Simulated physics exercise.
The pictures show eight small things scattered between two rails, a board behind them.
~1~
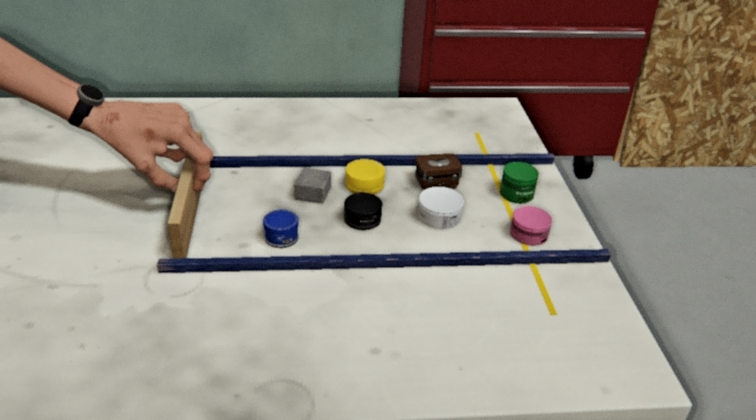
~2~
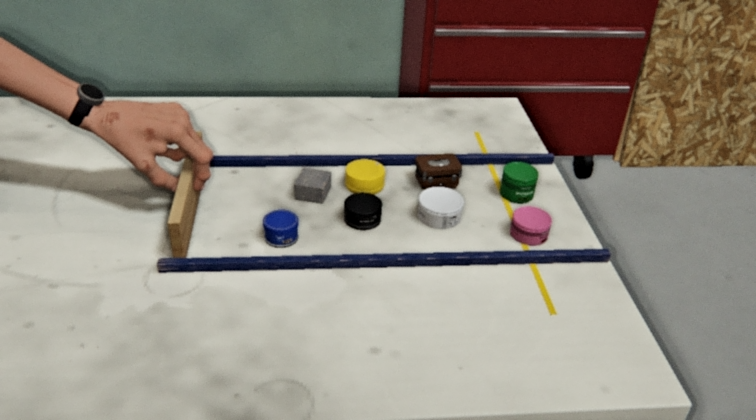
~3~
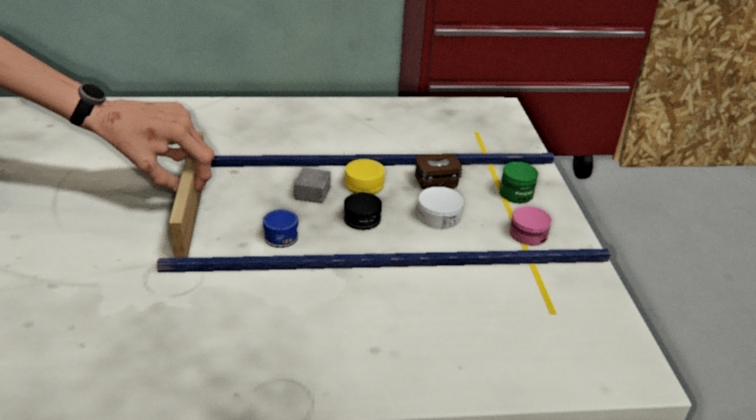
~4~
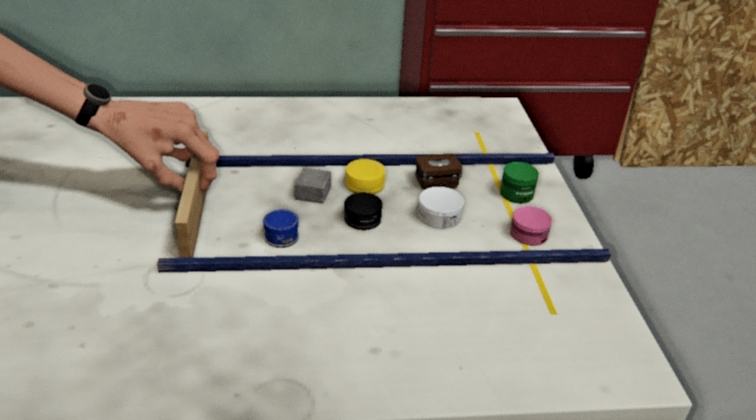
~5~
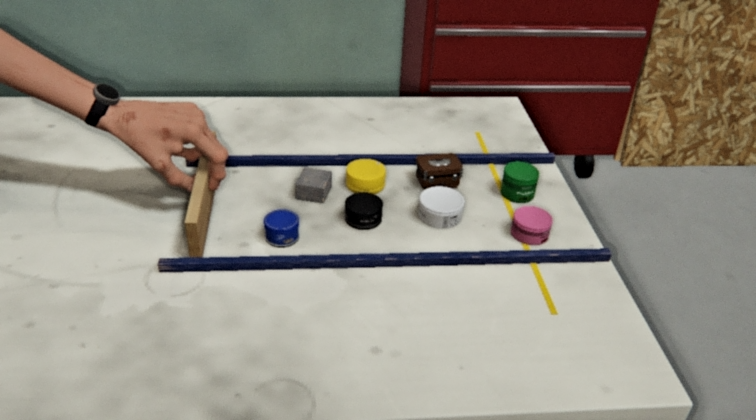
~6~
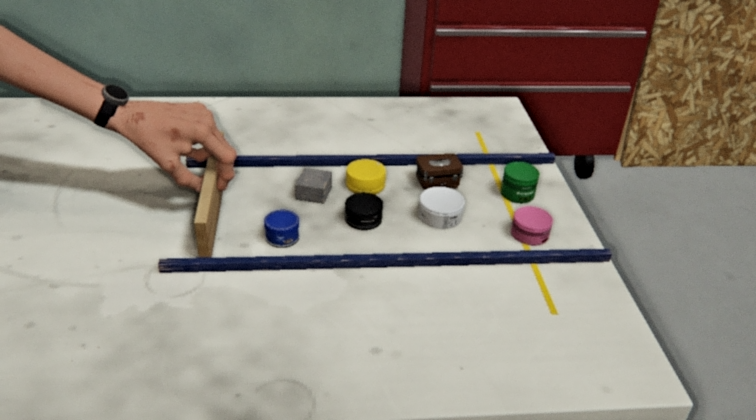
A wooden board, held by a hand, slides slightly right between two blue rails behind scattered containers.
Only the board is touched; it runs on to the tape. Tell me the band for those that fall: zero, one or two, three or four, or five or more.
As it turns out, the number that fall off is one or two.
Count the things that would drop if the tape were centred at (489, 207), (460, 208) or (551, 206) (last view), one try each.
In that order 0, 0 and 5.
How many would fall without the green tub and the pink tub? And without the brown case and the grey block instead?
1 in the first case, 0 in the second.
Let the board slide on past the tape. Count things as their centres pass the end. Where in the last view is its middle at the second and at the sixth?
At (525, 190) for the second, at (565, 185) for the sixth.
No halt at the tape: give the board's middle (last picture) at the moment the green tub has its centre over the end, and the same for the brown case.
Its middle is around (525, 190) and around (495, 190).
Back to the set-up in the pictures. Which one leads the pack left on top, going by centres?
Foremost is the green tub.
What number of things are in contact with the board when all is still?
3 of them.
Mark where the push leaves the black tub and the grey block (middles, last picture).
About (530, 204), and the other about (516, 181).
Soon after, none off yet; green tub at rest near (520, 183); pink tub at rest near (532, 226); brown case at rest near (439, 172).
Then, none off yet; green tub at rest near (520, 183); pink tub at rest near (532, 226); brown case moved about its own width near (497, 169).
At rest, the number that fall off is one or two; fallen, brown case.
